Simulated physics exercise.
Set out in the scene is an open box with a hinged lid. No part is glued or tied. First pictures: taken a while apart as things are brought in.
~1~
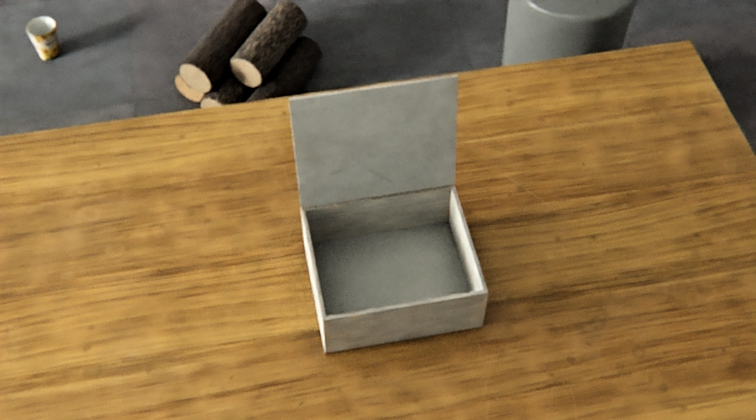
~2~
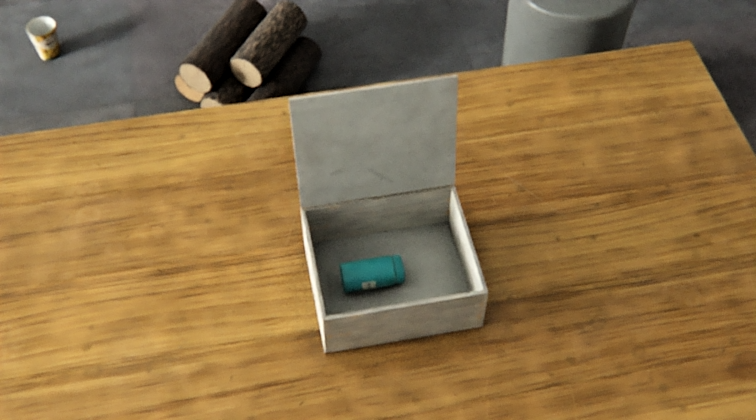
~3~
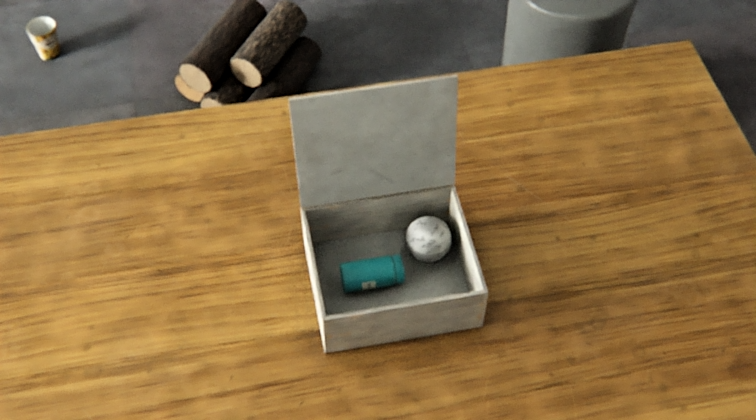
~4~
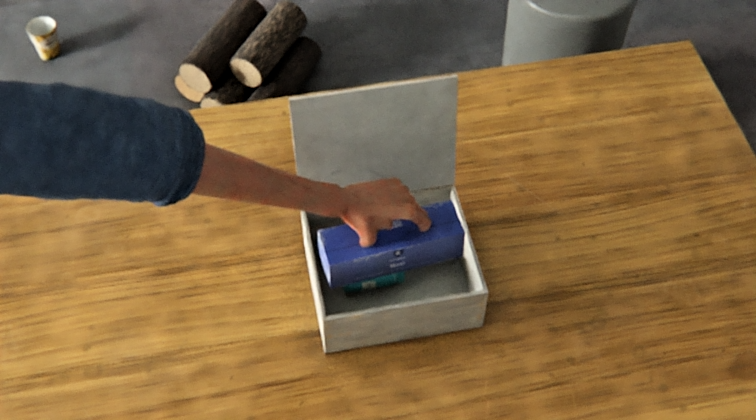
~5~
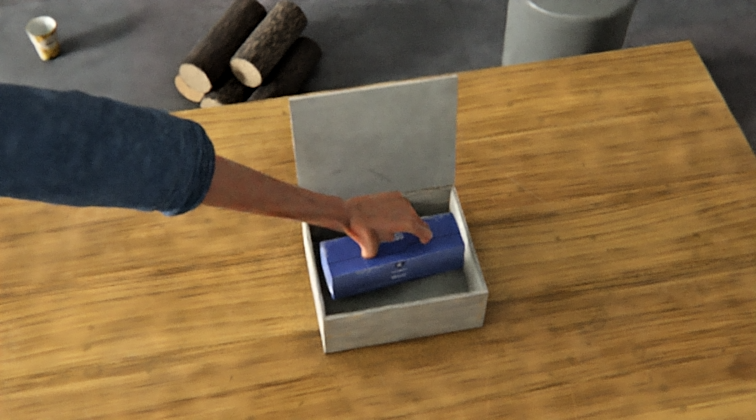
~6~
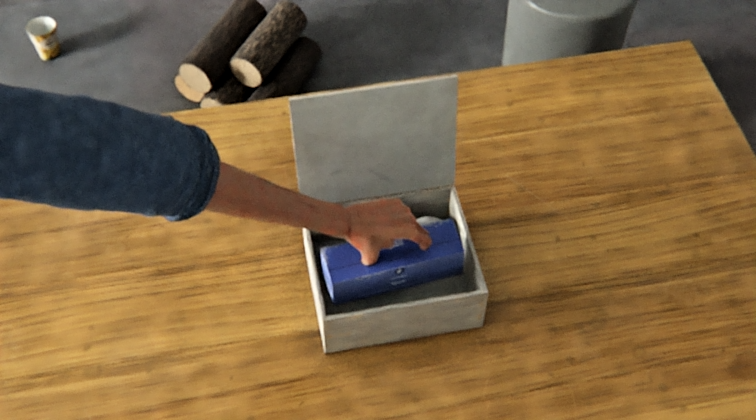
In the video, an open box with a hinged lid sits empty on a wooden table, then holds a turquoise shaker, then also a pale mottled ball, before a hand lowers a blue carton slightly into the box.
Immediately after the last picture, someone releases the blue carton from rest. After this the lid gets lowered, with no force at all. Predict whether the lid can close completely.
The lid lies on the box.
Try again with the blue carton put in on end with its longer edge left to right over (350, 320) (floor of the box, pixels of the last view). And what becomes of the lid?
The lid remains open a bit this time.
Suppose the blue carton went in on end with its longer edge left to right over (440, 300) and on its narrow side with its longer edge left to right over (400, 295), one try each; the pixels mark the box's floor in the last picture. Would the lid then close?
First try: The lid stays propped open; second try: The lid comes down fully.
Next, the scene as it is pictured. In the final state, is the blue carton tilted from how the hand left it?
Result: It leans over.
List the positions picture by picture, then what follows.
In the first picture, the last thing is not in view yet.
In the second picture, the last thing is not in view yet; turquoise shaker (372, 273).
In the third picture, the last thing is not in view yet; turquoise shaker (372, 273).
The fourth picture shows on its way; blue carton (391, 244).
The fifth picture shows on its way; blue carton (393, 255).
The sixth picture shows in place under the hand; blue carton (393, 262).
Then, 0.30 s later than the last frame, blue carton on its side near (396, 300); turquoise shaker moved a little.
Then, 1.30 s later than the last frame, lid 79° above the rim; blue carton on its side near (397, 302); turquoise shaker moved about its own width.
Then, 1.70 s later than the last frame, lid 49° above the rim; blue carton on its side near (397, 302); turquoise shaker moved about its own width.
Then, 2.00 s later than the last frame, lid 18° above the rim; blue carton on its side near (397, 302); turquoise shaker moved about its own width.
When it is over, lid shut; lying over in the box, blue carton; moved from the start, turquoise shaker; white ball as before. End places, in pixels of the last picture, blue carton near (397, 302).
